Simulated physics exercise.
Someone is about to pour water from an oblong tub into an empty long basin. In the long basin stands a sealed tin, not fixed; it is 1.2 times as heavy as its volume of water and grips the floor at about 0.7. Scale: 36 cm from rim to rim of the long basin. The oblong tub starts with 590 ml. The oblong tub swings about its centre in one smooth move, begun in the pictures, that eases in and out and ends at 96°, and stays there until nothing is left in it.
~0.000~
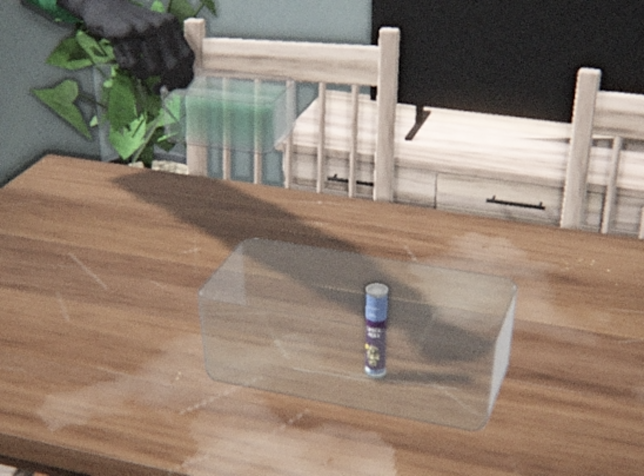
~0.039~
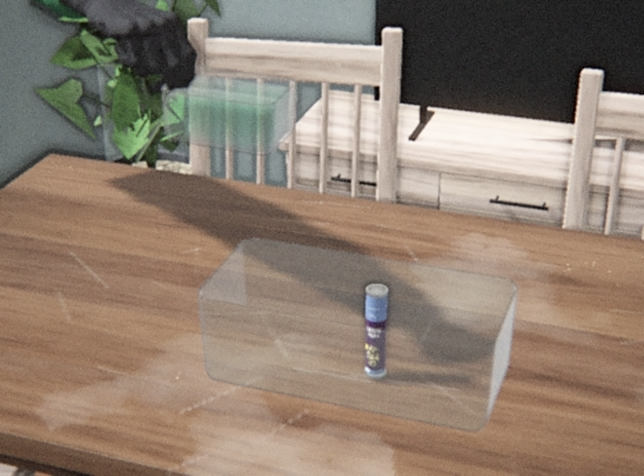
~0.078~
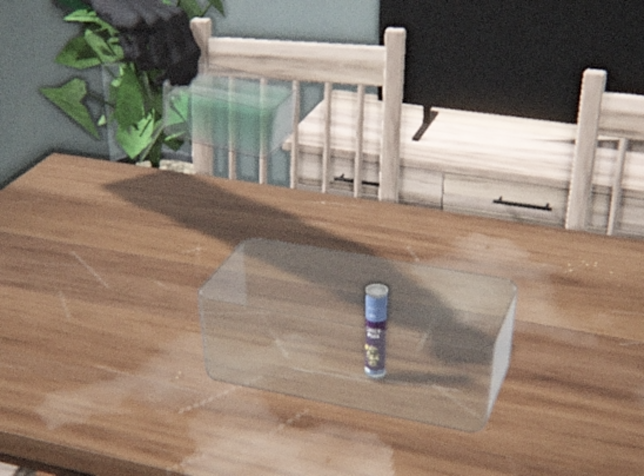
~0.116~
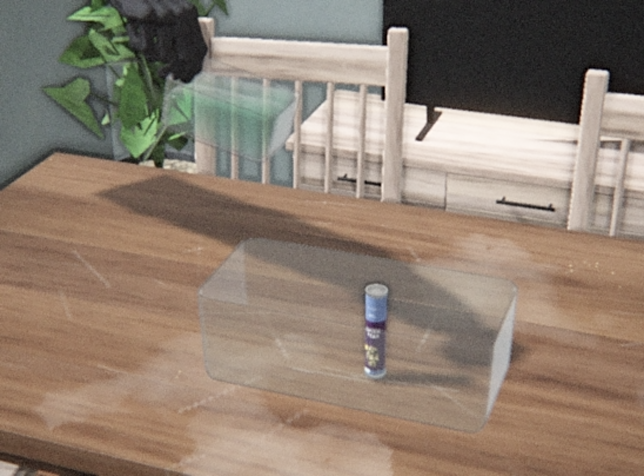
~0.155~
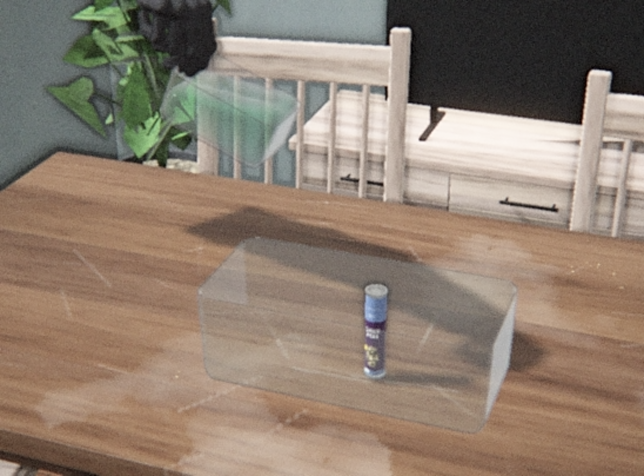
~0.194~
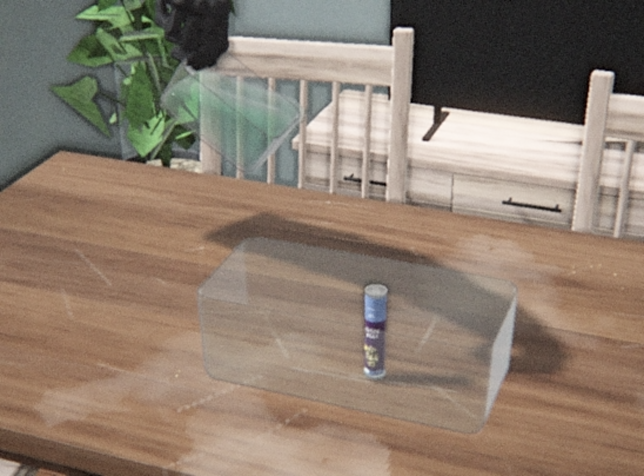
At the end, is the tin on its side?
The tin topples.
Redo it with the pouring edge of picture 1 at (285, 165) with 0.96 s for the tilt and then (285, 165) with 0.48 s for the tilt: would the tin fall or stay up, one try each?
First it remains upright; then it keeps standing.
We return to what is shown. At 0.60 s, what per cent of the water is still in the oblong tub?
Some 5 per cent.
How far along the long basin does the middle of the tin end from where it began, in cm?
Some 8.5 cm.
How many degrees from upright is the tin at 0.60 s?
About 5°.
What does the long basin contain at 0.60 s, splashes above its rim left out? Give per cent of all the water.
Near 86 in a hundred.
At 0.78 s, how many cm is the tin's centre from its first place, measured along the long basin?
About 4 cm.
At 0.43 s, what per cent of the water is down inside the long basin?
Near 16 in a hundred.
Then, 0.43 s in, the tilt is 93° and 18 per cent is still to pour; the tin stands where it began.
Then, 0.60 s in, the tilt is 96° and 5 per cent is still to pour; the tin leans 5°.
Then, 0.78 s in, the tilt is 96° and 2 per cent is still to pour; the tin leans 28°.
Then, 0.98 s in, the tilt is 96° and 0 per cent is still to pour; the tin lies on its side.
Finally, the tin lies on its side.
